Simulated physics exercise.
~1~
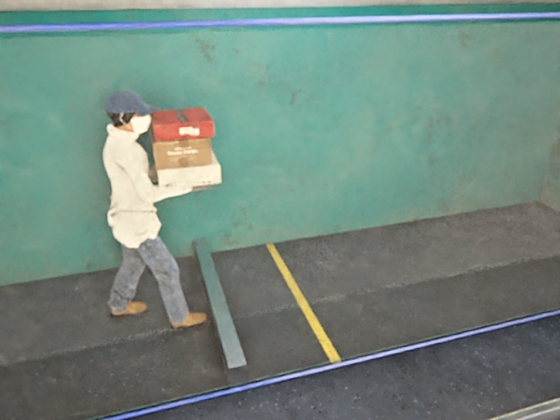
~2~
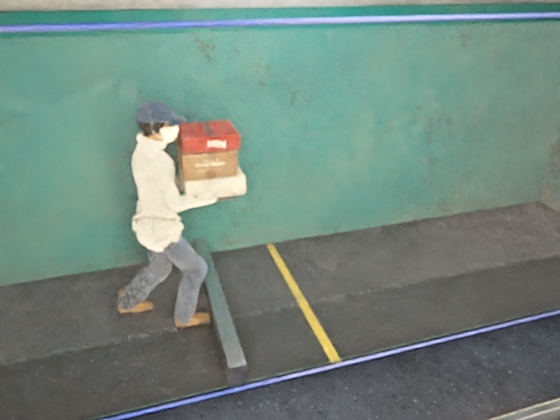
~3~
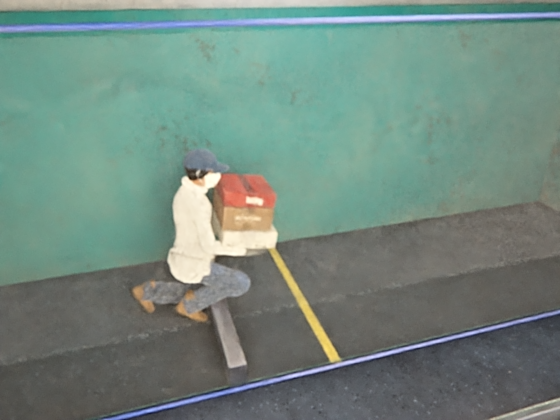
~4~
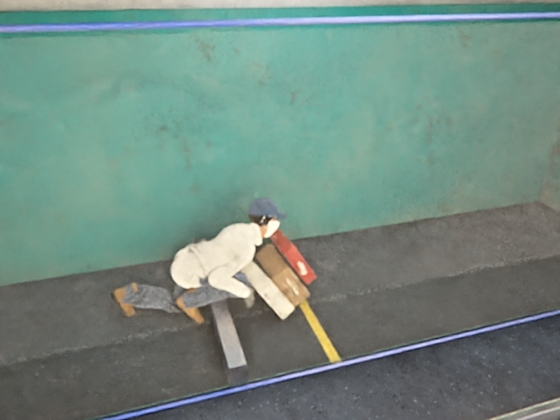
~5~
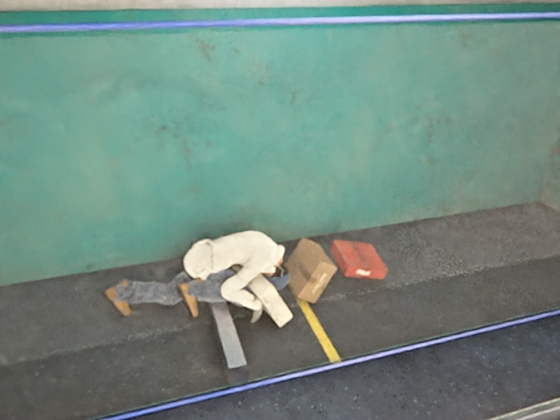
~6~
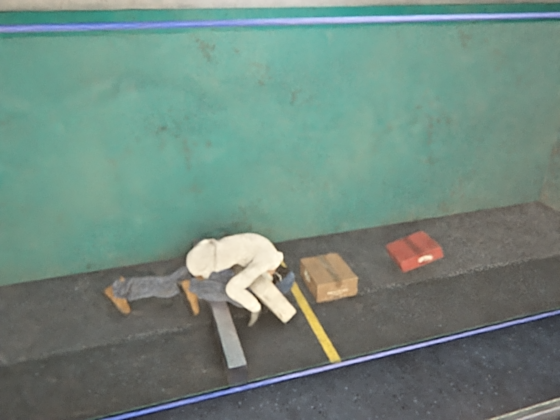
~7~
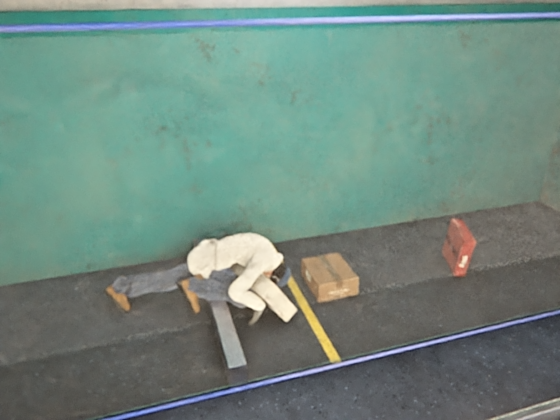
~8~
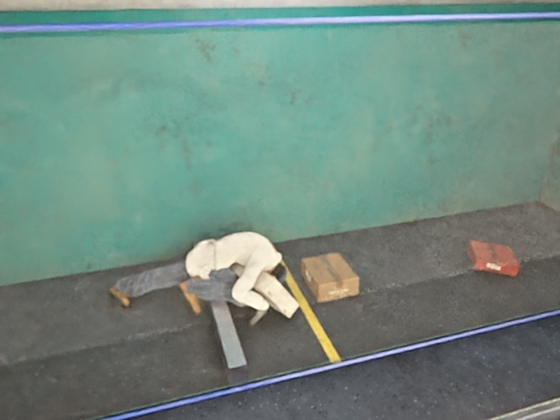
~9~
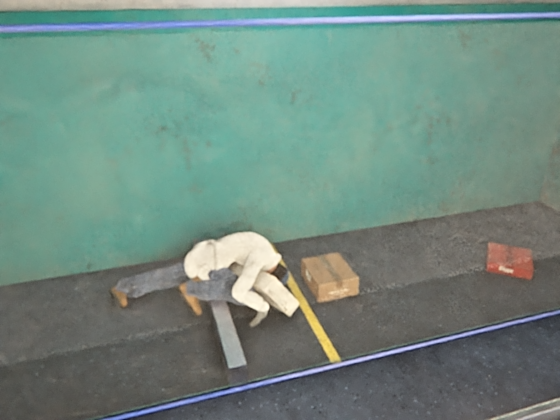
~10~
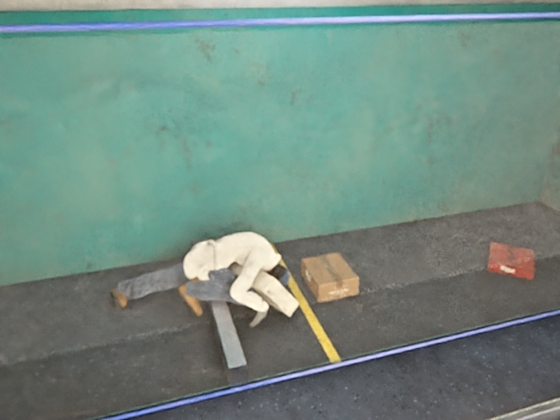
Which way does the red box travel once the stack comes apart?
It tumbles to the right, going past the yellow line and coming to rest farther along than the brown box.
